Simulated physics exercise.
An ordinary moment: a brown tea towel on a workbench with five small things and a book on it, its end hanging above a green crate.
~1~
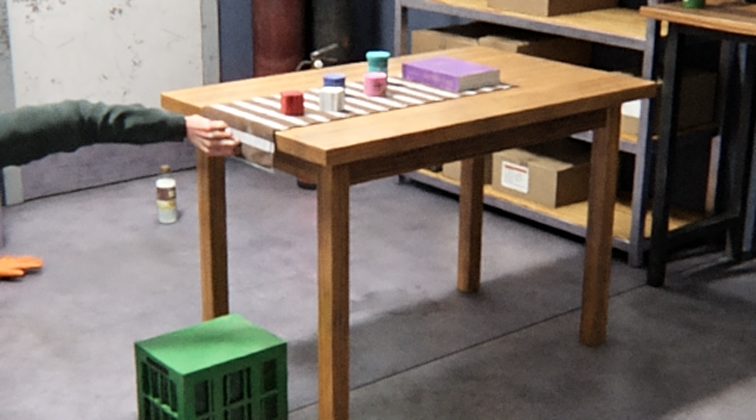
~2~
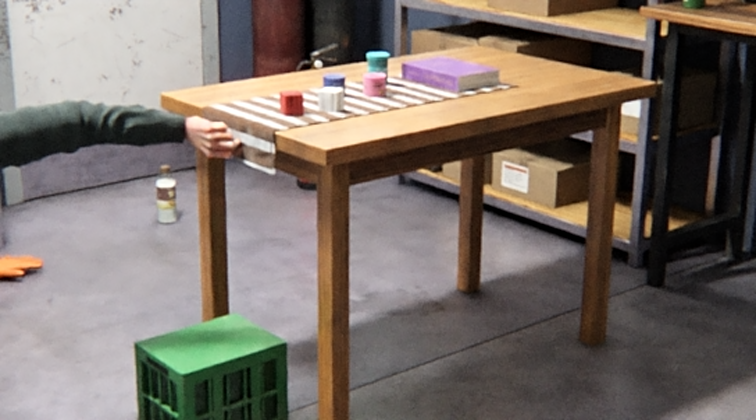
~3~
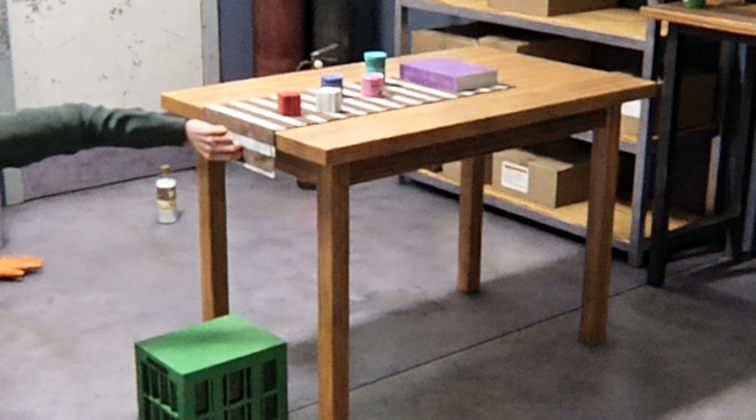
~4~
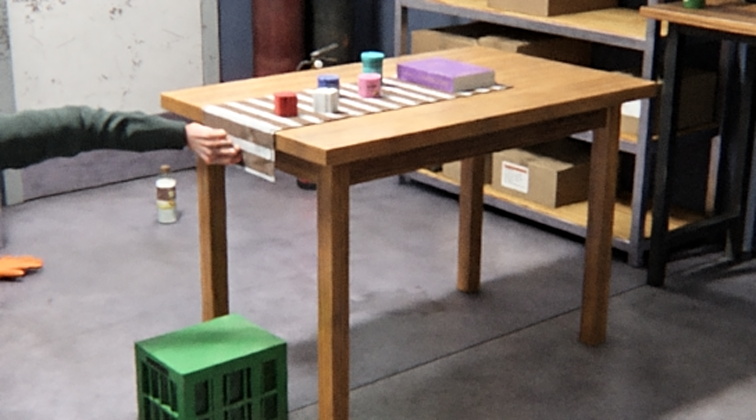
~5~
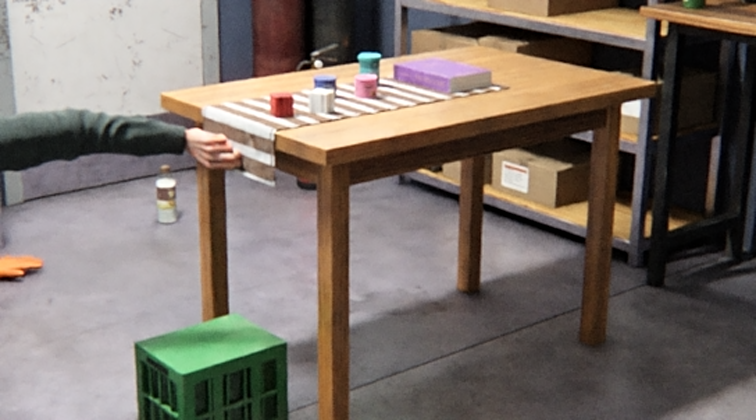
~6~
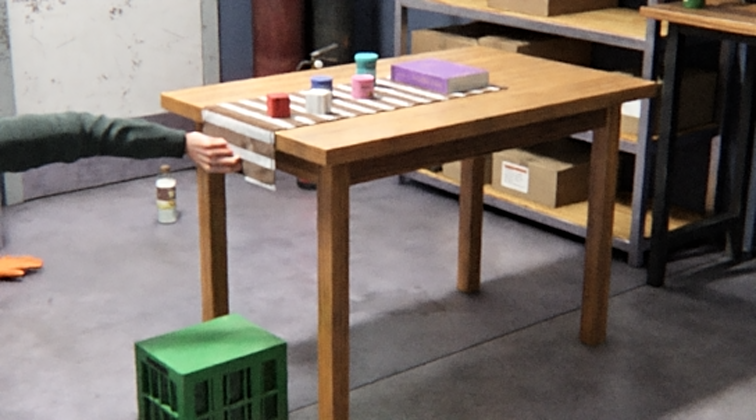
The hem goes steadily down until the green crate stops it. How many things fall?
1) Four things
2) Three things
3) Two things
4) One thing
Four things (1).
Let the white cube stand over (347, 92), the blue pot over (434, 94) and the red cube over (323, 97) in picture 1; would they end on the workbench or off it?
The white cube is lost, the blue pot stays aboard, the red cube is lost.
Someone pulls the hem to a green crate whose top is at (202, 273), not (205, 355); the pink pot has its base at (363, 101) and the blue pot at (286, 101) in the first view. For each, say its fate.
Here's what happens: The pink pot remains aboard, the blue pot leaves its perch.
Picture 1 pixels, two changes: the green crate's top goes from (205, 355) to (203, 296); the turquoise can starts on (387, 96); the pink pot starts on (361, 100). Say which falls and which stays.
The turquoise can? Safe. The pink pot? Safe.
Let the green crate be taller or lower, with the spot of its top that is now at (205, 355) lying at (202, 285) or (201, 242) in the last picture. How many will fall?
Then 2 and 1.
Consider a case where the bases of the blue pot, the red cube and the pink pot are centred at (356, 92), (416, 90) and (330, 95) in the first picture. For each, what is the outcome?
I reckon the blue pot takes a fall, the red cube hangs on and the pink pot takes a fall.
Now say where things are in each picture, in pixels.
Hem (274, 174); red cube (292, 93); white cube (332, 90); blue pot (334, 76); pink pot (375, 75); turquoise can (378, 54); top of the crate (205, 355), in the first frame.
Hem (275, 174); red cube (292, 93), in the second frame.
Hem (274, 178); white cube (329, 90), in the third frame.
Hem (275, 182); blue pot (329, 77); top of the crate (205, 355), in the fourth frame.
Hem (275, 186); pink pot (366, 77), in the fifth frame.
Hem (275, 190); red cube (278, 95); white cube (318, 92); blue pot (322, 78); pink pot (363, 77); turquoise can (366, 56), in the sixth frame.
Early on, hem near (238, 251); red cube and white cube gone.
Midway, hem near (237, 295); red cube, white cube and blue pot gone.
Finally, hem on the crate; red cube, white cube, blue pot and pink pot gone. The answer is four.
